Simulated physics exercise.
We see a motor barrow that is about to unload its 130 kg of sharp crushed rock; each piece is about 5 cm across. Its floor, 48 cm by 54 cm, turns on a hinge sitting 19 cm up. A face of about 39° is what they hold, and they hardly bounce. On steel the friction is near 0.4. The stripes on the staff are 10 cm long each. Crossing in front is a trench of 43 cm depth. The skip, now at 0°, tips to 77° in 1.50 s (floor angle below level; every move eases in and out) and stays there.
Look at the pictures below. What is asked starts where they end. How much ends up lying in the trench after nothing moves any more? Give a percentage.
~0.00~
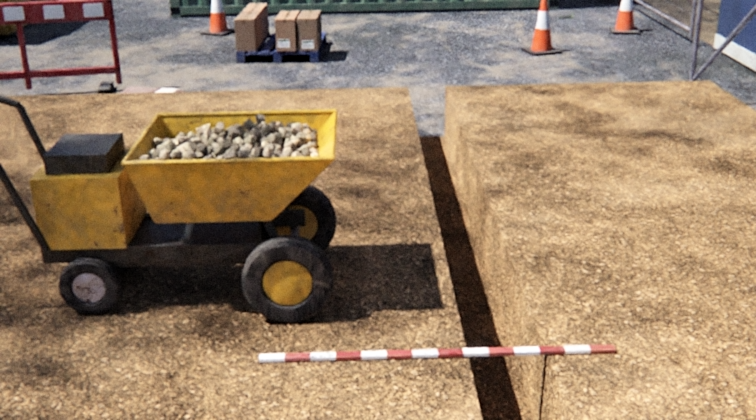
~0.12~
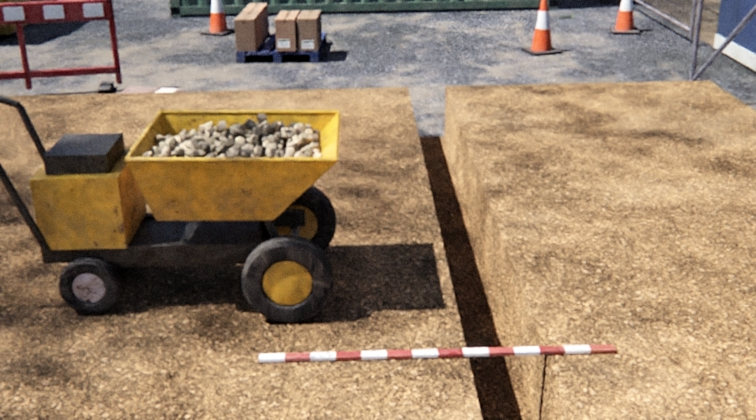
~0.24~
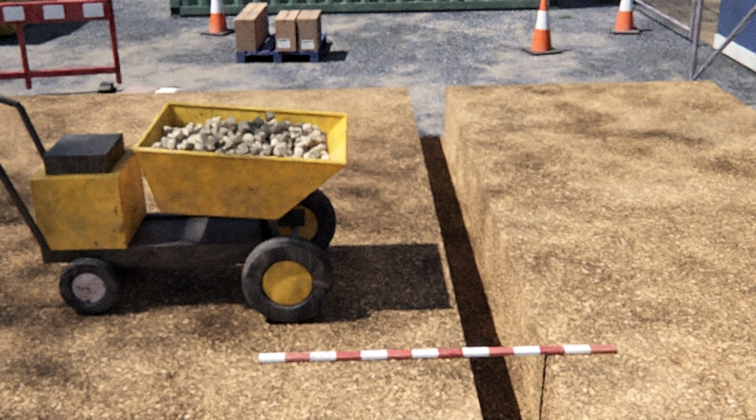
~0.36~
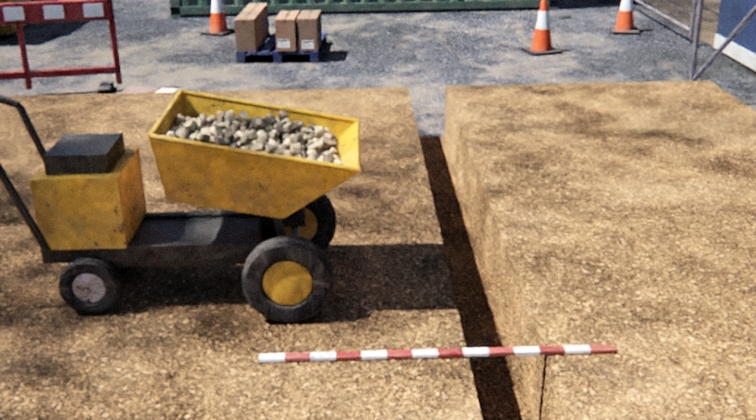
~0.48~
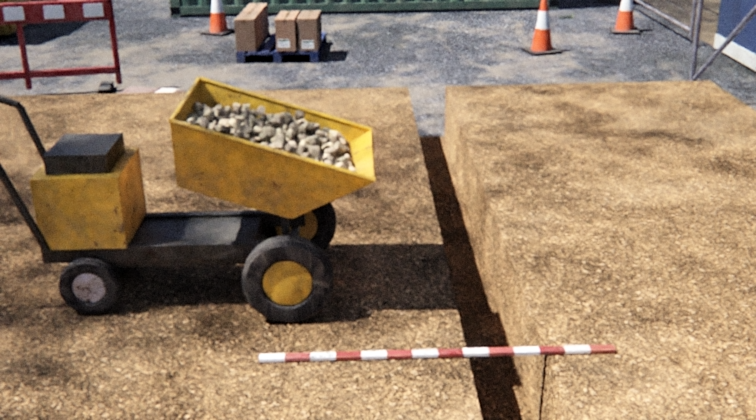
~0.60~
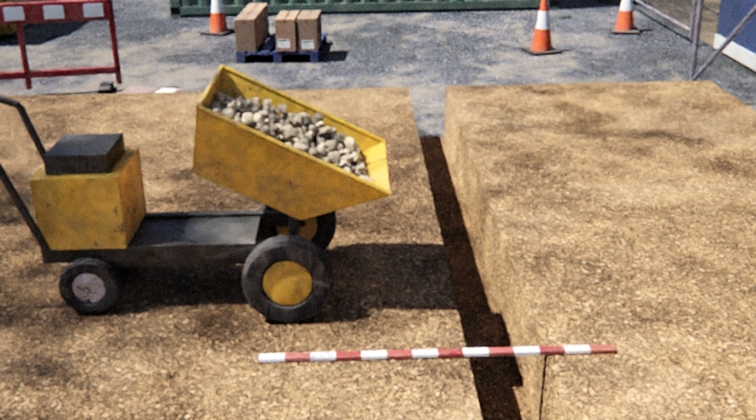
A share of about 75 per cent.
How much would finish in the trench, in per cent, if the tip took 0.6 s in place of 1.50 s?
About 80%.
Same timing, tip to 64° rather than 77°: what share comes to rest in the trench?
I'd expect around 65 in a hundred.
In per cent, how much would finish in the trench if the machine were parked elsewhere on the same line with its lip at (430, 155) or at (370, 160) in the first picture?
I'd say some 20 per cent and some 100 per cent.
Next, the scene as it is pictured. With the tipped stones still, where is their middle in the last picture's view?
(481, 346).
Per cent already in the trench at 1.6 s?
Close to 40 per cent at that time.
After 1.1 s the floor is at 65°; 99 % in the skip, 1 % short of the trench; the foremost stones are at (434, 233).
After 1.6 s the floor is at 77°; 50 % in the skip, 12 % short of the trench, 38 % in the trench; the foremost stones are at (515, 337).
After 2.0 s the floor is at 77°; 24 % in the skip, 14 % short of the trench, 62 % in the trench; the foremost stones are at (532, 332).
After 3.9 s the floor is at 77°; 12 % in the skip, 13 % short of the trench, 75 % in the trench; the foremost stones are at (531, 326).
